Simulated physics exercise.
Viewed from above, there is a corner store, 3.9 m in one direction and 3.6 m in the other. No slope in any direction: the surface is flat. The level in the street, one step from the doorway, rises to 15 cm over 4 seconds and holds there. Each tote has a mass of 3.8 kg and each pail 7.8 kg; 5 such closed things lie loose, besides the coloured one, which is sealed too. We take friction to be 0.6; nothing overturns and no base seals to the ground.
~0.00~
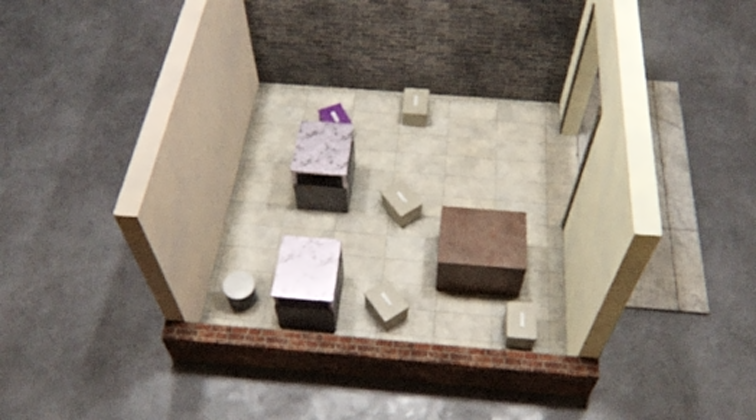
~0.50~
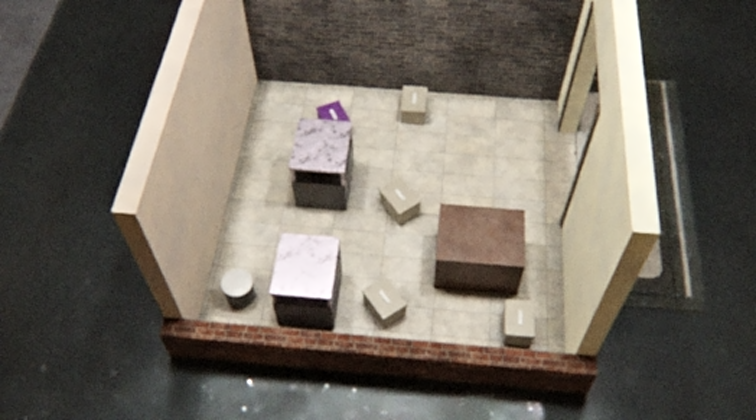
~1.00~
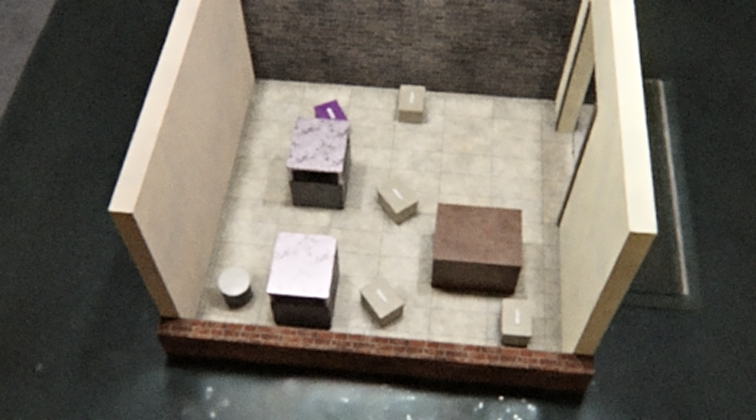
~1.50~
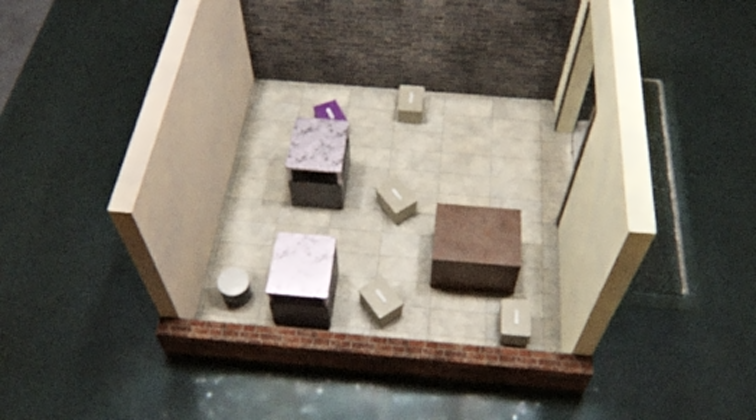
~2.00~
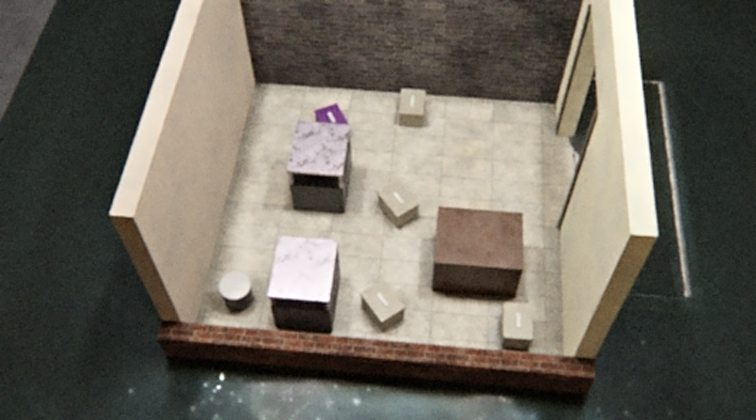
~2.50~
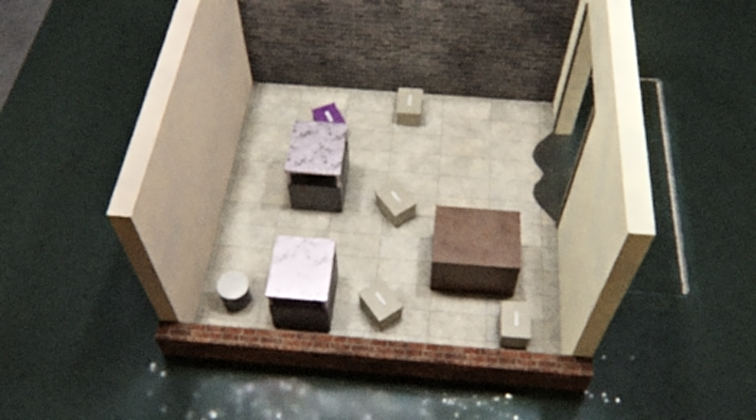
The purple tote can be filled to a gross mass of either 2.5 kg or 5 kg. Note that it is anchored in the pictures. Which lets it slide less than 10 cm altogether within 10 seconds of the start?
The heavier one is still too little.
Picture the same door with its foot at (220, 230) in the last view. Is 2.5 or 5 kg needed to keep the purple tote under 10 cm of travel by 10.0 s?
In that setup just the second mass works.
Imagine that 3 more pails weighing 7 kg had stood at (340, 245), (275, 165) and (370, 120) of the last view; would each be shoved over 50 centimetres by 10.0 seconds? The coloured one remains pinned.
Below the mark, below the mark, above the mark.
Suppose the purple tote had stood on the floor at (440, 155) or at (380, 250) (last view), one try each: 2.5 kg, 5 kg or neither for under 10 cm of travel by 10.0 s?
In order: Both fall short; both fall short.
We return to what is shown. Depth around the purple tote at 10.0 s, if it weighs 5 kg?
Depth: Approx. 8 cm.
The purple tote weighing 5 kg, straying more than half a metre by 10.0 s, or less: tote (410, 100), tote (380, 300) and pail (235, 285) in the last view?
Well, that's beyond half a metre, below half a metre, and below half a metre.
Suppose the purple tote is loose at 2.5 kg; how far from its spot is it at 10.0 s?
Close to 200 centimetres.
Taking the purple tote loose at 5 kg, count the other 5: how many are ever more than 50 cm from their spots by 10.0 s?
The count comes to 2.
After 3.5 s the purple tote would be 0 cm from its start with 2.5 kg and 0 cm from its start with 5 kg; 0 cm of water round it then.
After 4.5 s the purple tote would be 0 cm from its start with 2.5 kg and 0 cm from its start with 5 kg; 0 cm of water round it then.
After 7.0 s the purple tote would be 96 cm from its start with 2.5 kg and 88 cm from its start with 5 kg; 7 cm of water round it then.
After 10.0 s the purple tote would be 188 cm from its start with 2.5 kg and 177 cm from its start with 5 kg; 8 cm of water round it then.
